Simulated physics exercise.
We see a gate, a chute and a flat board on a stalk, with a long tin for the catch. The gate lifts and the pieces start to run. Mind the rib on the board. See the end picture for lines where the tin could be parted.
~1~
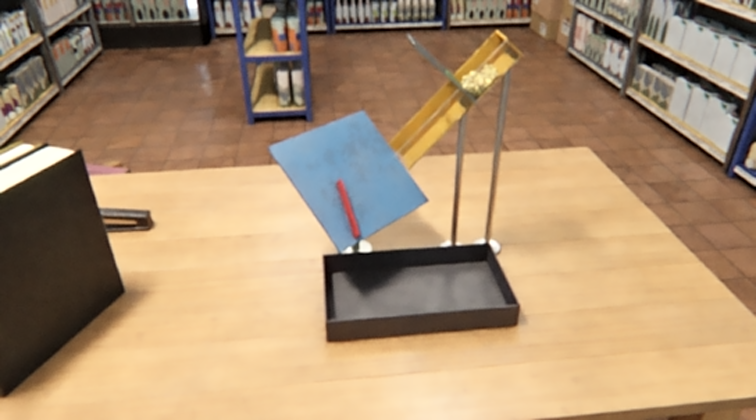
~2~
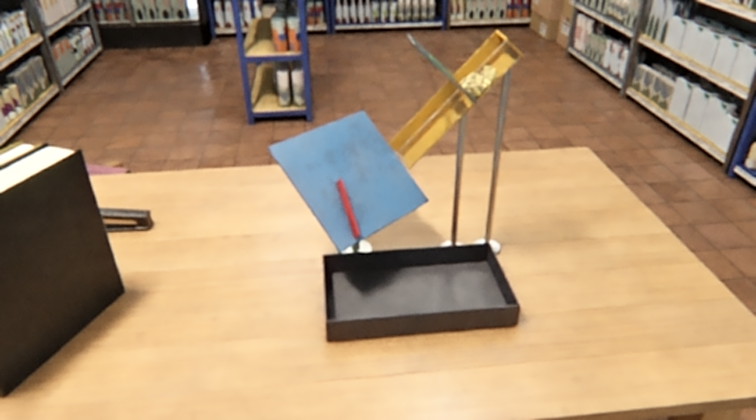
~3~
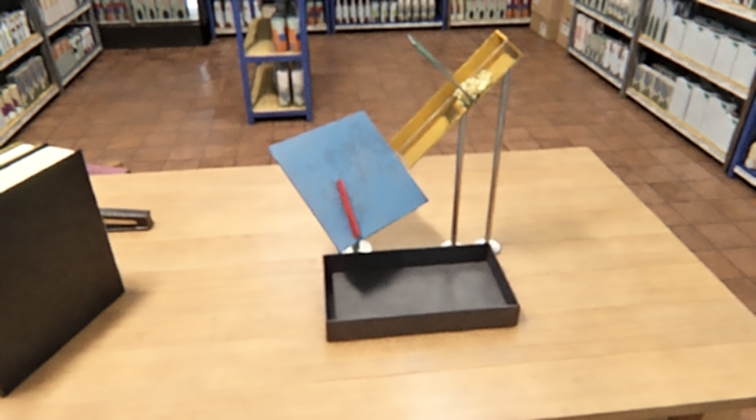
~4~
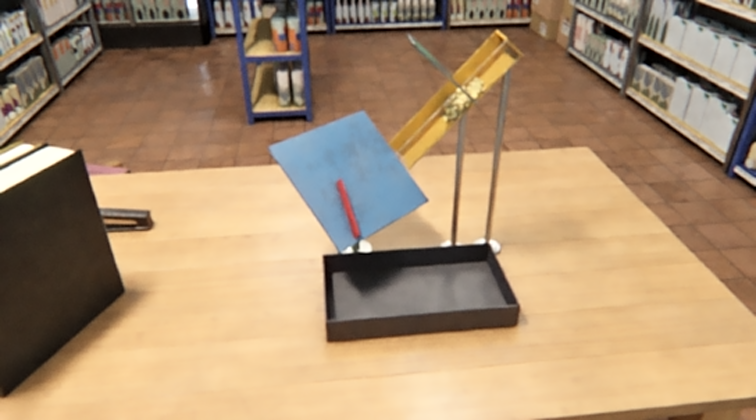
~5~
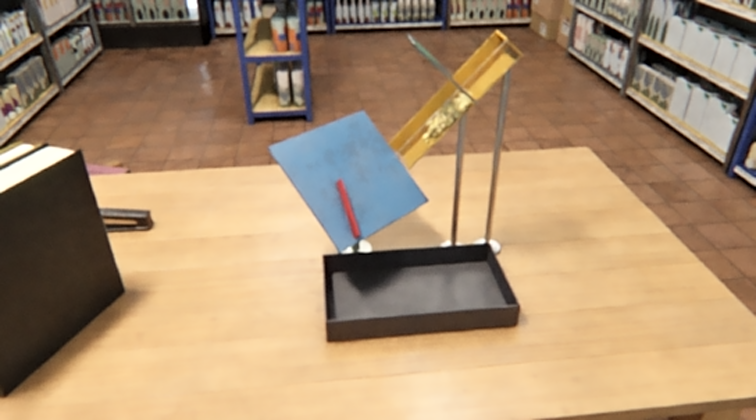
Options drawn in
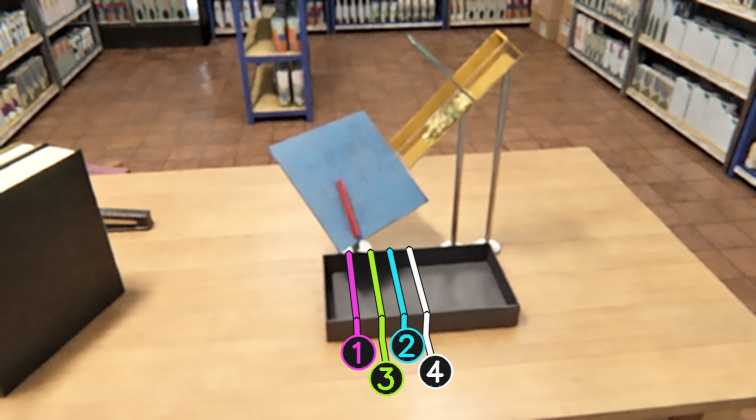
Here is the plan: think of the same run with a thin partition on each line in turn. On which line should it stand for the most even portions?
Best: 2.
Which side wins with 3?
Right.
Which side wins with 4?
The left side.
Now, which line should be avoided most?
That would be 1.
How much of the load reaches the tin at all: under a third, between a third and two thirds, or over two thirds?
About that: Over two thirds.
On the marked copy, line 1 crosses the front rim at (356, 319); line 2 crosses the front rim at (404, 315); line 3 crosses the front rim at (381, 317); line 4 crosses the front rim at (426, 313).
With 1, of what is caught, only a few on the left of the divider, all but a few on the right.
With 2, of what is caught, close to half on the left of the divider, close to half on the right.
With 3, of what is caught, close to a quarter on the left of the divider, the bulk on the right.
With 4, of what is caught, the bulk on the left of the divider, close to a quarter on the right.
